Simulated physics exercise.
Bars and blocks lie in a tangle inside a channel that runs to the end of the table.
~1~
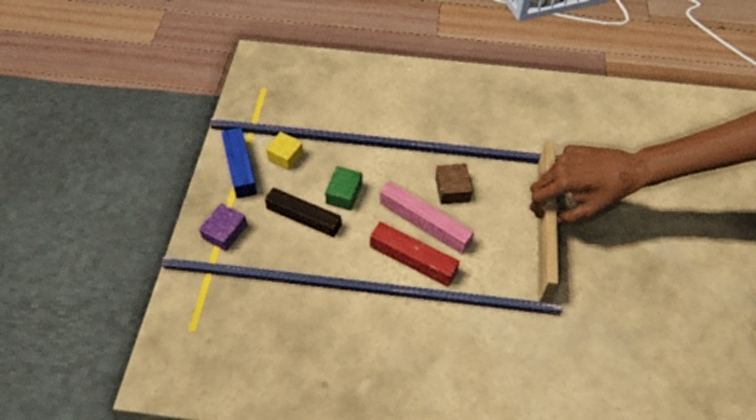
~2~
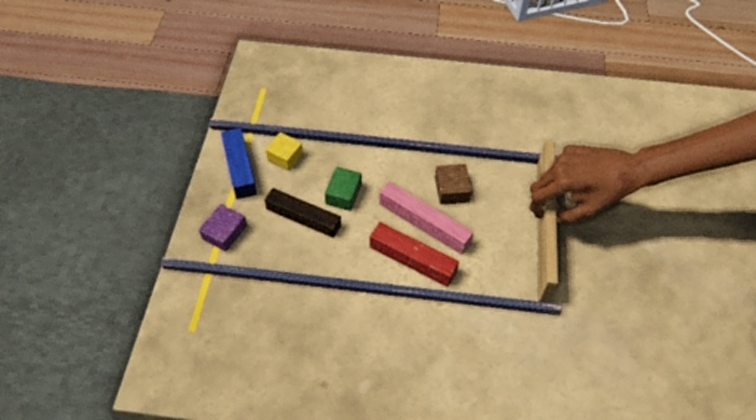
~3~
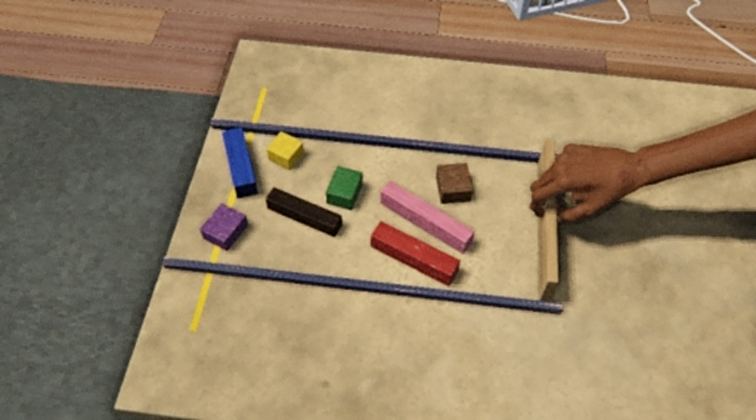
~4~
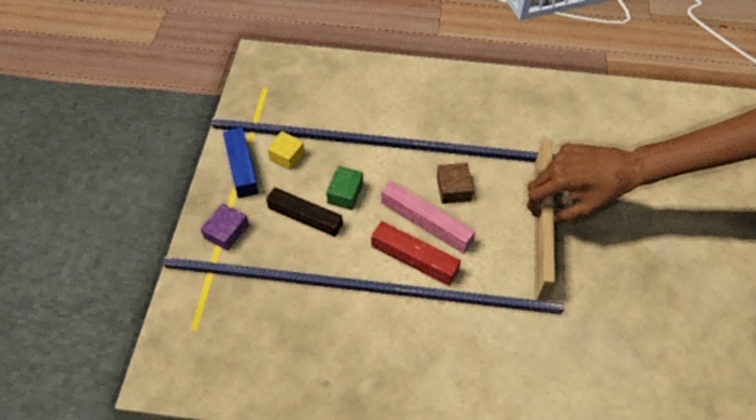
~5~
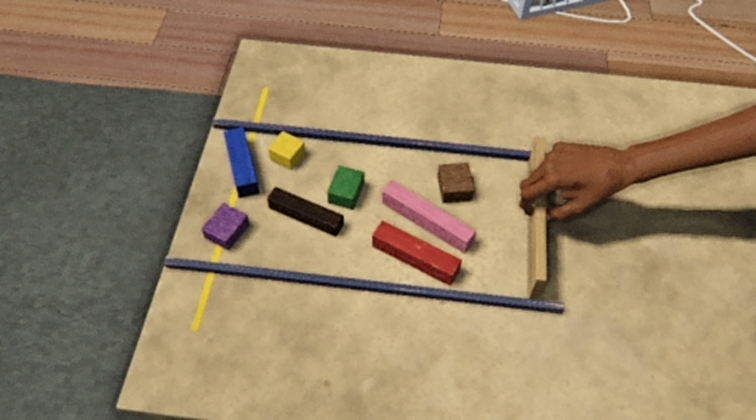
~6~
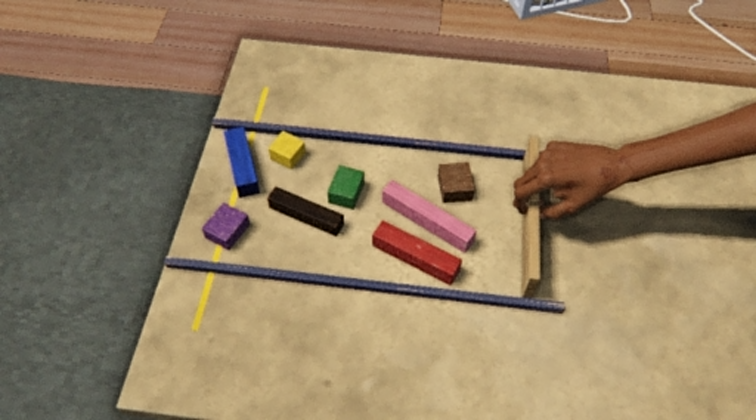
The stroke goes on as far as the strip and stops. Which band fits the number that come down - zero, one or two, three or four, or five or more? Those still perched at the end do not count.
The band that fits is three or four.
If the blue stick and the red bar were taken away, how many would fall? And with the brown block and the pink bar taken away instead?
The number fallen is 2, and in the other try 2.
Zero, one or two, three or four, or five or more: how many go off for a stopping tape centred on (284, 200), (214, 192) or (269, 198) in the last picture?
The falls would be 1 or 2; five or more; just one or two.
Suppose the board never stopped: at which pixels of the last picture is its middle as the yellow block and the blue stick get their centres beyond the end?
Points: About (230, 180) and about (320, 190).
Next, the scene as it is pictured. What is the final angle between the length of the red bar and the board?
It comes to around 60 degrees.
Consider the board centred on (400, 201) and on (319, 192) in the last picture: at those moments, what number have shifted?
6 by the first point, 8 by the second.
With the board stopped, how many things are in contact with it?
3.
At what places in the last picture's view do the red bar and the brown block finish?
Roughly at (180, 222) and at (229, 156), in that order.
A little later, none off yet; blue stick at rest near (241, 162); purple block at rest near (226, 226); yellow block at rest near (287, 150).
Next, none off yet; blue stick shifted about its own width near (203, 148); purple block moving near (223, 228); yellow block moving near (278, 147).
When it is over, the number that fall off is three or four; down, green block, black bar, purple block and blue stick.
